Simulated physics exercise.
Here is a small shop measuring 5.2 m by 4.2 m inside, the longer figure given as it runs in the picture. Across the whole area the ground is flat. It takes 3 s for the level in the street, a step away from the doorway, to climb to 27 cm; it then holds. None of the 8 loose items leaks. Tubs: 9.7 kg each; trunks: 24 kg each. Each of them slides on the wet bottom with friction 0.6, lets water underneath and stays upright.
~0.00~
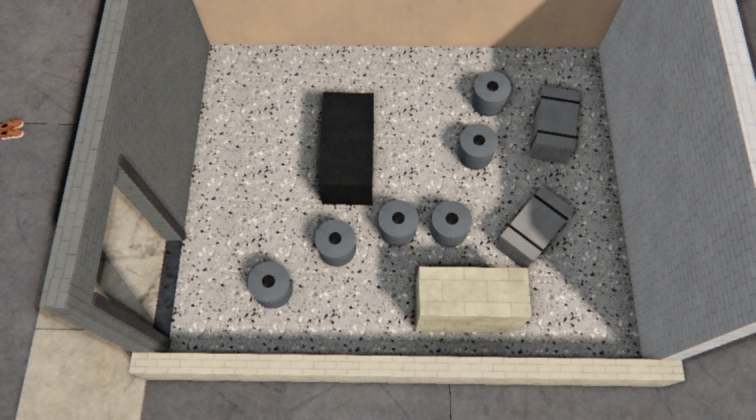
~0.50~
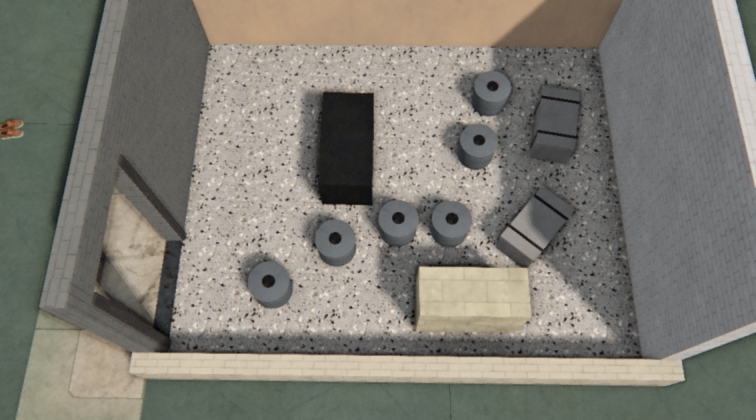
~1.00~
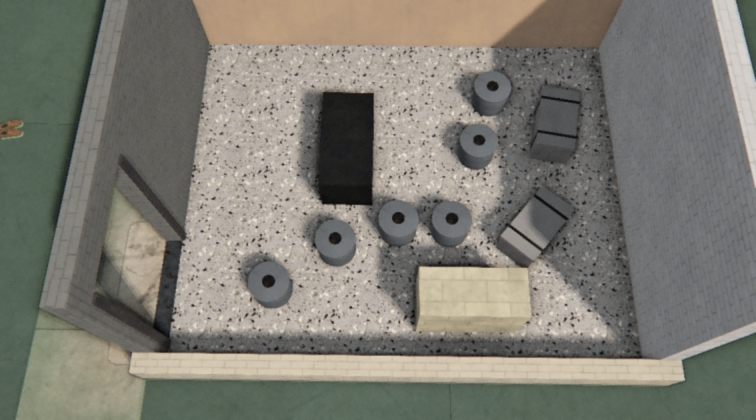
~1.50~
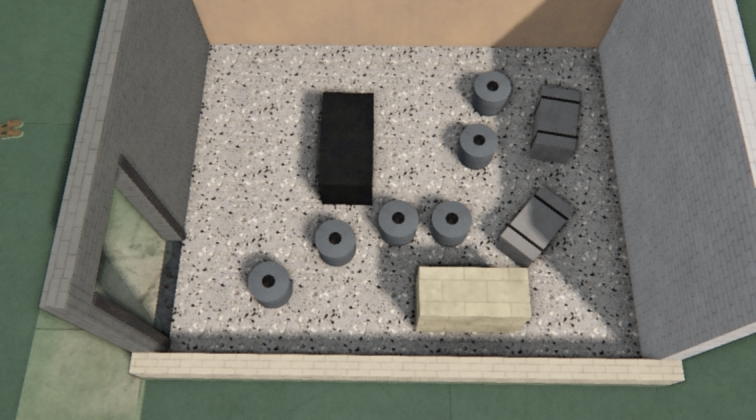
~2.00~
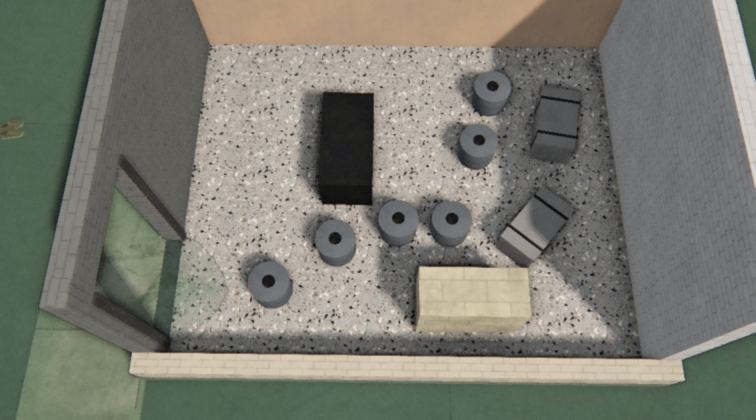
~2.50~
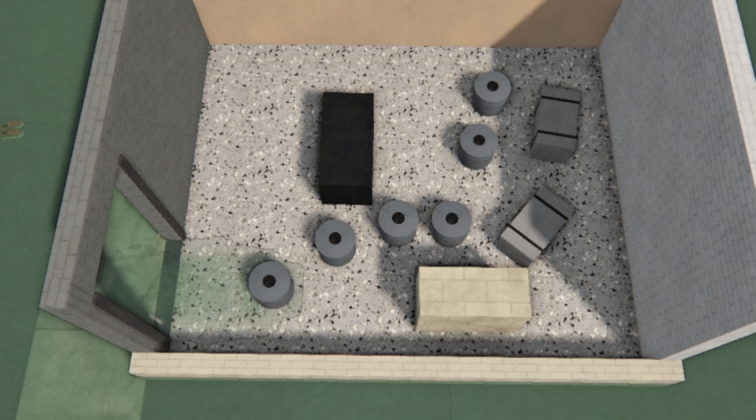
Green water covers the ground outside a small shop, then spreads in through the doorway on the left.
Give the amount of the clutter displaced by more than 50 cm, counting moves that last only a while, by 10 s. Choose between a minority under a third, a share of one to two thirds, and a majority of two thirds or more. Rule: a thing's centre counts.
A majority of two thirds or more.
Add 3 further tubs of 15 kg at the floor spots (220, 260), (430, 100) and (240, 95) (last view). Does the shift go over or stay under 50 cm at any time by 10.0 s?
Above the limit, then inside the limit, then inside the limit.
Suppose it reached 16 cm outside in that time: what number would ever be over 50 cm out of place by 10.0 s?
That would make 4 of them.
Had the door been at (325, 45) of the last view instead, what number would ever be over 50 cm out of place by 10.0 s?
Then 5.
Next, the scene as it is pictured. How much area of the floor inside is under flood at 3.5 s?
About 4.0 m2.
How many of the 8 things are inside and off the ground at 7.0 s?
At that instant the tally stands at 3.
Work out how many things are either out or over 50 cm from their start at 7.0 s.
4.
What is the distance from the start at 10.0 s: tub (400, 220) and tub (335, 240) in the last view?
In turn: 200 cm, 350 cm.
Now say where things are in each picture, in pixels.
A tub at (269, 281), on the bottom; a tub at (452, 219) rests on the ground; 0.0 m2 under water; 0 of 8 have shifted, in the first frame.
A tub at (269, 281), on the bottom; a tub at (452, 219), on the bottom; water covers 0.0 m2; 0 of 8 have shifted, in the second frame.
A tub at (269, 281), on the bottom; a tub at (452, 219), on the bottom; water covers 0.0 m2; 0 of 8 have shifted, in the third frame.
A tub at (269, 281) rests on the ground; a tub at (452, 219) rests on the ground; 0.0 m2 under water; 0 of 8 have shifted, in the fourth frame.
A tub at (269, 281), on the bottom; a tub at (452, 219), on the bottom; 0.4 m2 under water; 0 of 8 have shifted, in the fifth frame.
A tub at (269, 281), on the bottom; a tub at (452, 219) rests on the ground; 1.1 m2 under water; 0 of 8 have shifted, in the sixth frame.
After 3.5 s 1 of 8 are over 50 cm from their spots; 0 afloat.
After 4.5 s 2 of 8 are over 50 cm from their spots; 2 afloat.
After 7.0 s 4 of 8 are over 50 cm from their spots; 3 afloat.
After 10.0 s 8 of 8 are over 50 cm from their spots, and 8 have been at some point; 8 afloat.
